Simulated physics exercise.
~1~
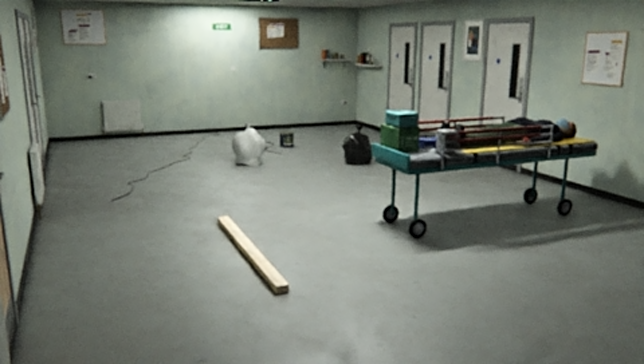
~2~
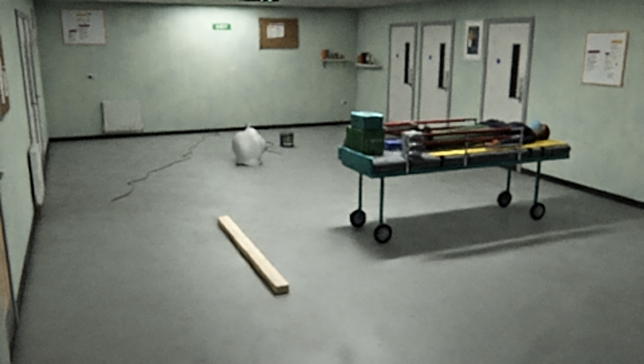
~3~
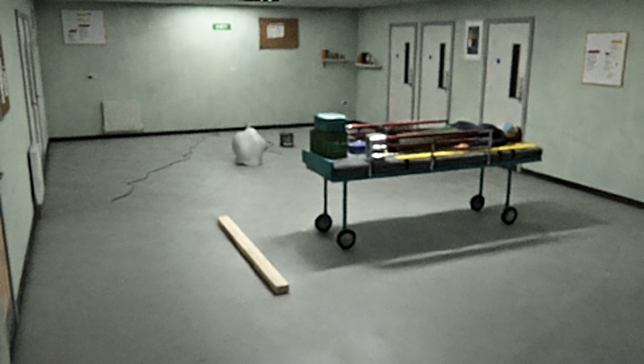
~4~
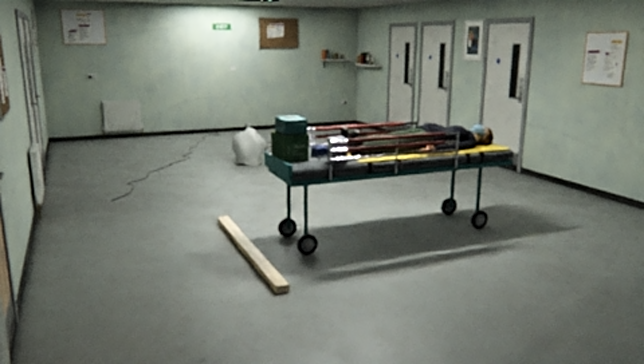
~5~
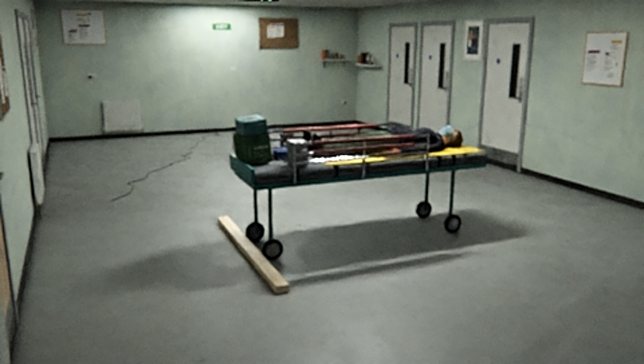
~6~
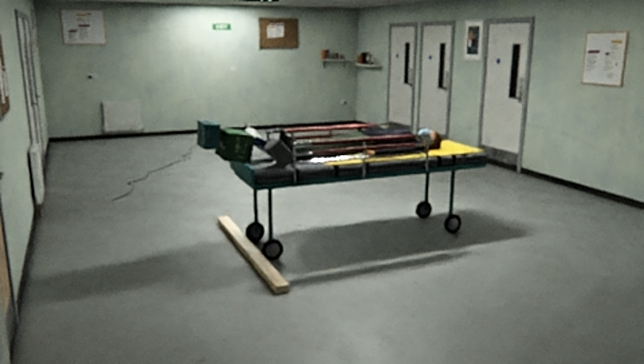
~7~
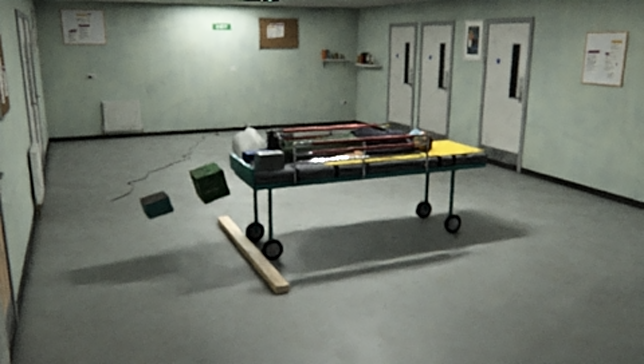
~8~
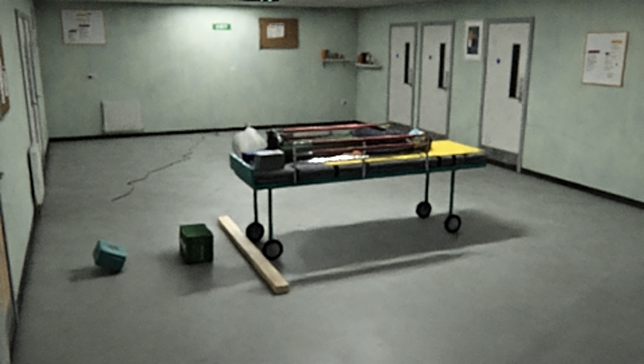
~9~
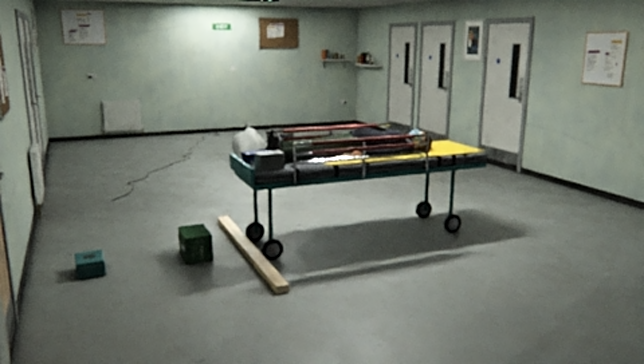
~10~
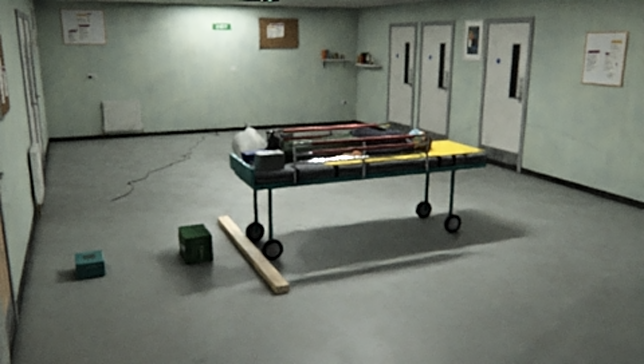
A loaded trolley rolls left, stops at a wooden strip, and two green boxes tumble off.
